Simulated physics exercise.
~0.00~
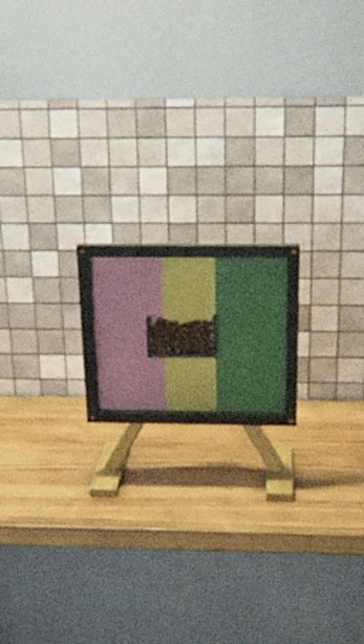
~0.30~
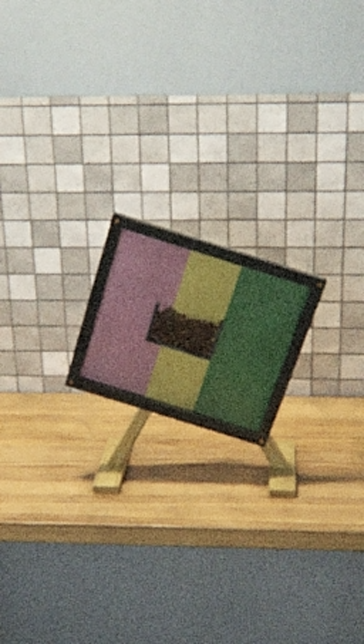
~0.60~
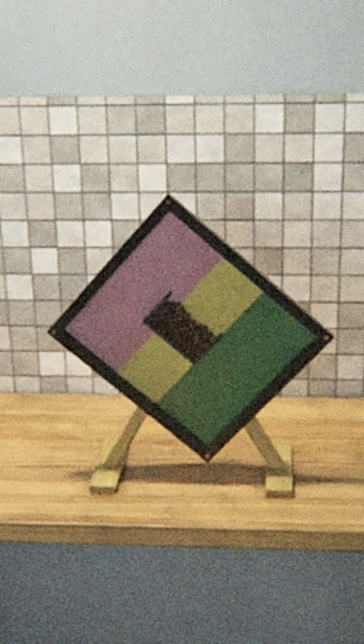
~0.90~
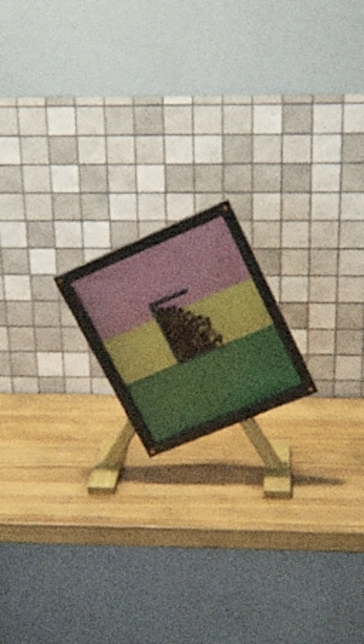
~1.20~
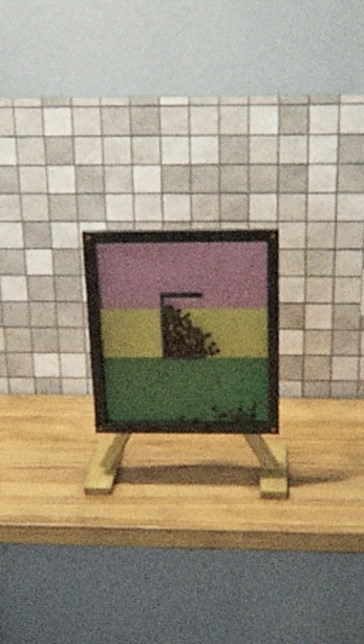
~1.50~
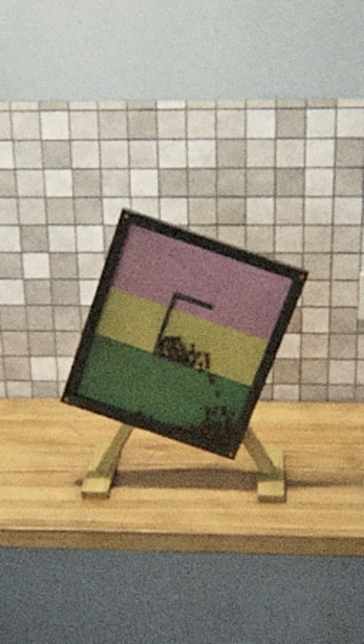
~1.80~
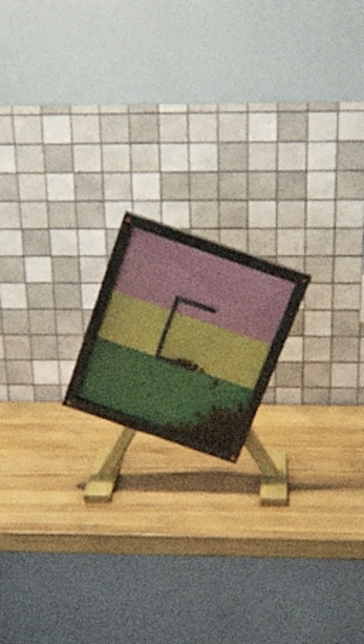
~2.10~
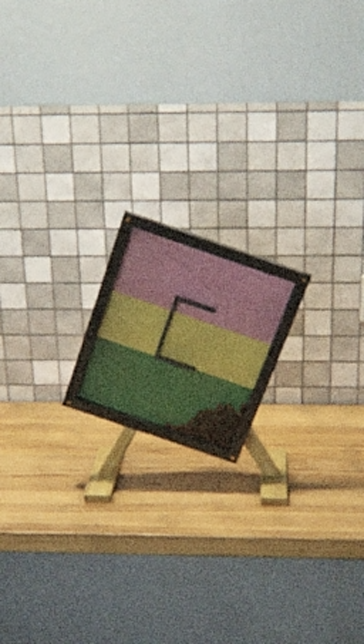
At first, a dark-framed square panel with pink, yellow and green upright strips stands on a wooden stand before a tiled wall, its dark beads gathered in a small pocket at the centre. The panel turns clockwise, and the beads stay cupped in the pocket while the strips tilt. As it nears a quarter turn, with pink on top and green at the bottom, the beads begin spilling out and dropping to the lower edge. It turns slightly further and stops tilted, while the last beads slide down. Finally, they rest heaped in the green strip's lower right corner, leaving the pocket empty.
